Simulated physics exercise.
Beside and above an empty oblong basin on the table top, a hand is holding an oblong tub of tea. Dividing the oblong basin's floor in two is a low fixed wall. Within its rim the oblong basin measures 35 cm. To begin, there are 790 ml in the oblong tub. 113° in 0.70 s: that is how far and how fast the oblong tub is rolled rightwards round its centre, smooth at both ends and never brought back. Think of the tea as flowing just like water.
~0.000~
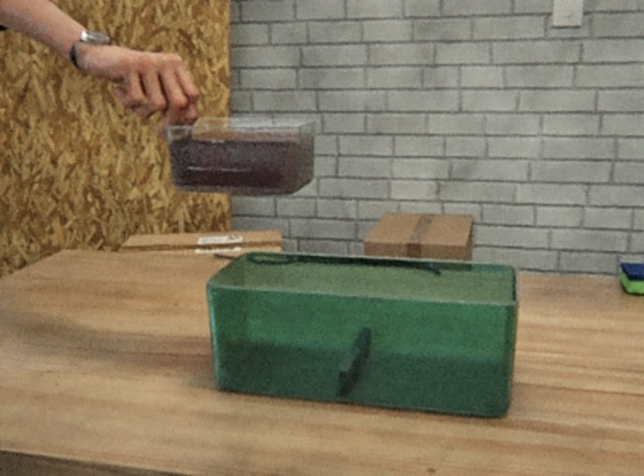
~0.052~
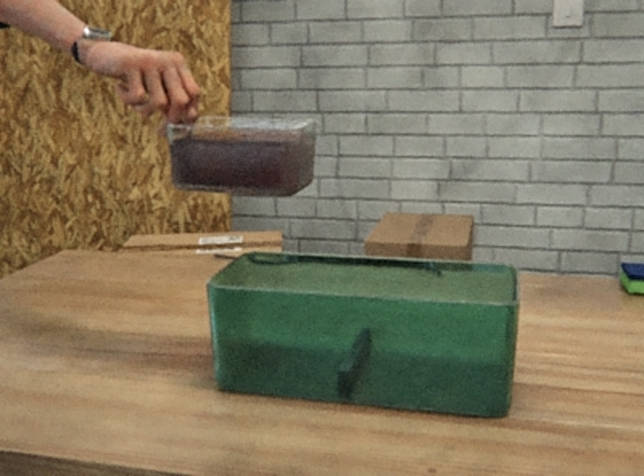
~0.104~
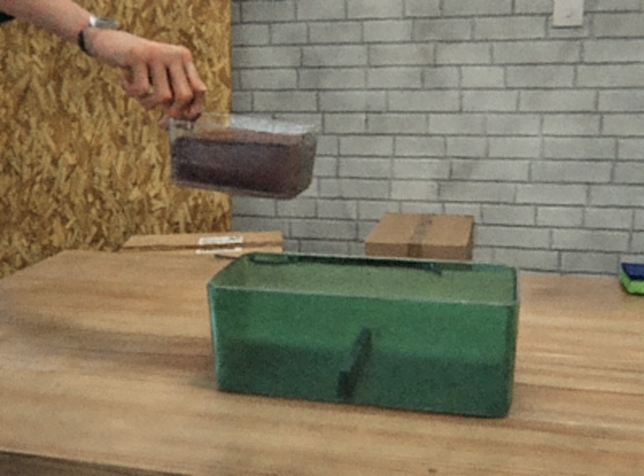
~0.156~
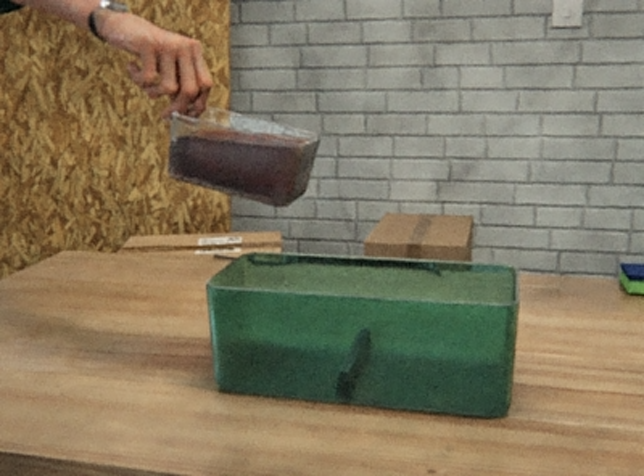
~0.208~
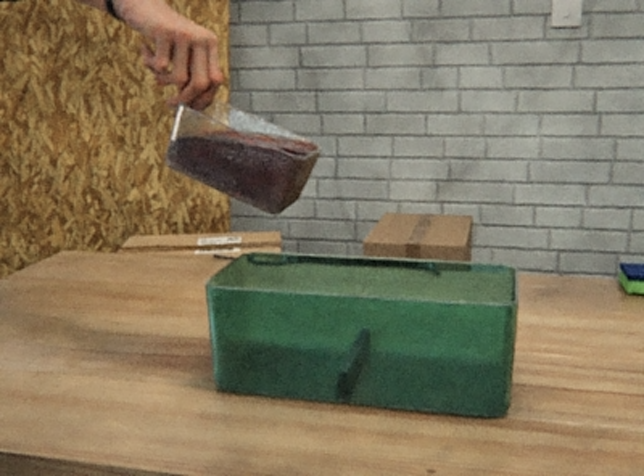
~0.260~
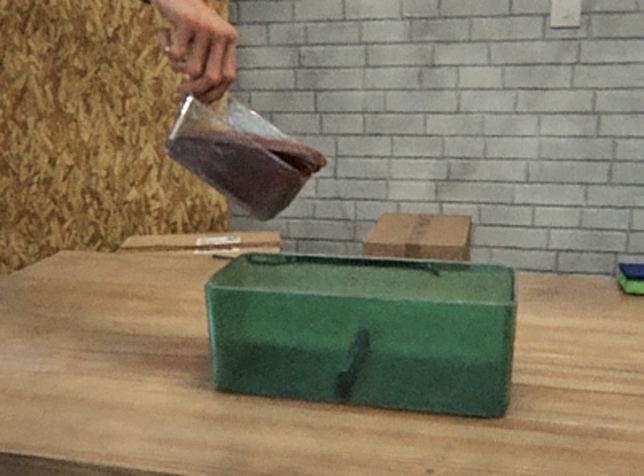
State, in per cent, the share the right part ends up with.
The right part ends up with roughly 56 %.
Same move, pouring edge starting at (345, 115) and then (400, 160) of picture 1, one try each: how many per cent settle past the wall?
Respectively about 70 and 80 percent.
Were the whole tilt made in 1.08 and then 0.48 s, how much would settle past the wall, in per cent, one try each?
Try 1: Approx. 60 %; try 2: Approx. 40 %.
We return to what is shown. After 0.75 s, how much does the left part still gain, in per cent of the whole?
Around 3 in a hundred.
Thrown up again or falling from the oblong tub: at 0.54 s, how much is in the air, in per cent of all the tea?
36 %.
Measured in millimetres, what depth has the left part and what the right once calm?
Depths at rest: Left around 14 mm, right around 18 mm.
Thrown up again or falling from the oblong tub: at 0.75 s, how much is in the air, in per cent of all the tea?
Around 3 percent of the liquid.
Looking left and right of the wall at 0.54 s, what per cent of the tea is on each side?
12 per cent left and 38 right, roughly.
After 0.54 s the tilt is 99° and 14 per cent is still to pour, 13 is left of the wall and 38 right of it.
After 0.75 s the tilt is 113° and 1 per cent is still to pour, 39 is left of the wall and 56 right of it.
After 0.96 s the tilt is 113° and 0 per cent is still to pour, 41 is left of the wall and 57 right of it.
After 1.20 s the tilt is 113° and 0 per cent is still to pour, 42 is left of the wall and 56 right of it.
In the end 42 per cent lies left of the wall, 56 right of it and 2 outside.
